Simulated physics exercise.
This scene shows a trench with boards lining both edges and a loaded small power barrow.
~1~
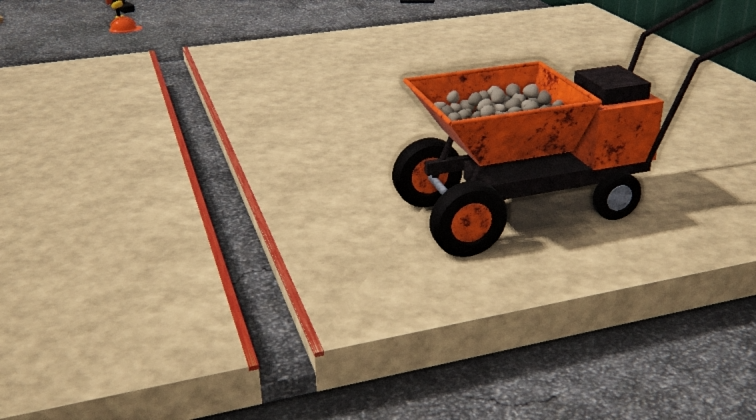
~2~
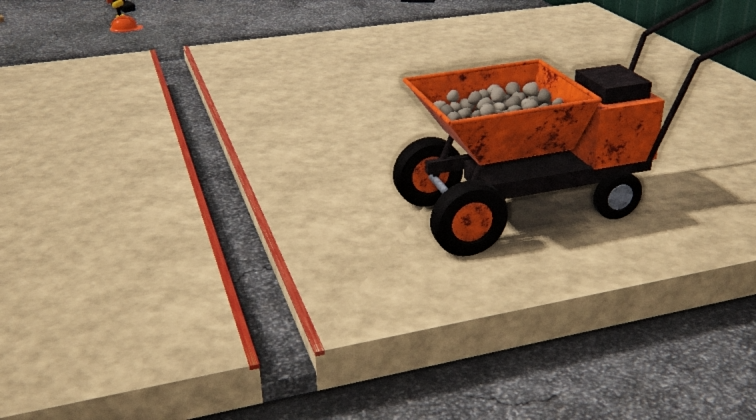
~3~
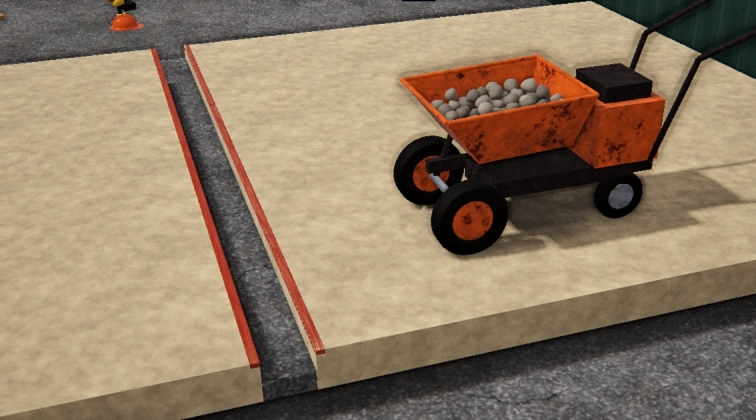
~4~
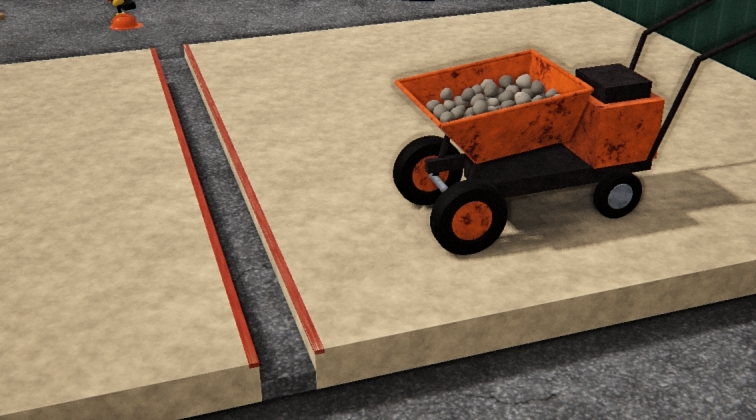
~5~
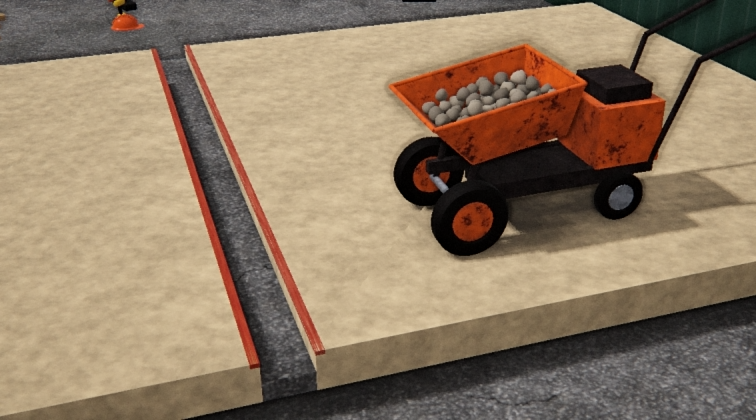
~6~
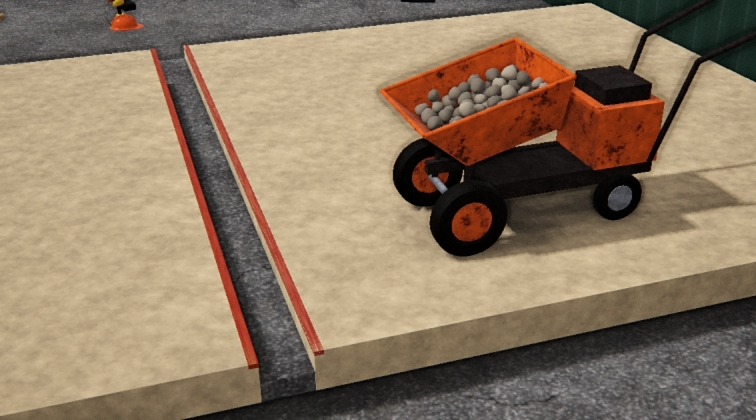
Orange power barrow loaded with grey pebbles standing still beside a narrow red-edged trench, its skip gradually tilting forward to the left.
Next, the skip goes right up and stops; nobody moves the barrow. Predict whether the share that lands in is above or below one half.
Most of the load will not go into the trench.
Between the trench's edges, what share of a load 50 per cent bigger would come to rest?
It would be around 30 per cent.
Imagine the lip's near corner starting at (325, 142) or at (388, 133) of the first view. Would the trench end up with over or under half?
A minority, then a majority.
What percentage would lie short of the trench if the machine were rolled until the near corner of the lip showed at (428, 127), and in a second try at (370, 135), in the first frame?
That would be roughly 50 in a hundred and then roughly 0 in a hundred.
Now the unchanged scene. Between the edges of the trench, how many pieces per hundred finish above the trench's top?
About 5 per cent.
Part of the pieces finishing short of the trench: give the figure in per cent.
My estimate is close to 70 in a hundred.
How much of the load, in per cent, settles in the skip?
Roughly 5 percent.
Shortly afterwards, skip tipped steeply; the whole lot in the skip.
Next, skip tipped right over; the bulk in the skip; a little short of the trench; only a few falling.
Some moments later, skip tipped right over; near a quarter in the skip; near two thirds short of the trench; near a quarter in or heaped over the trench.
In the end, skip tipped right over; only a few in the skip; near two thirds short of the trench; near a quarter in or heaped over the trench; none at all beyond it.
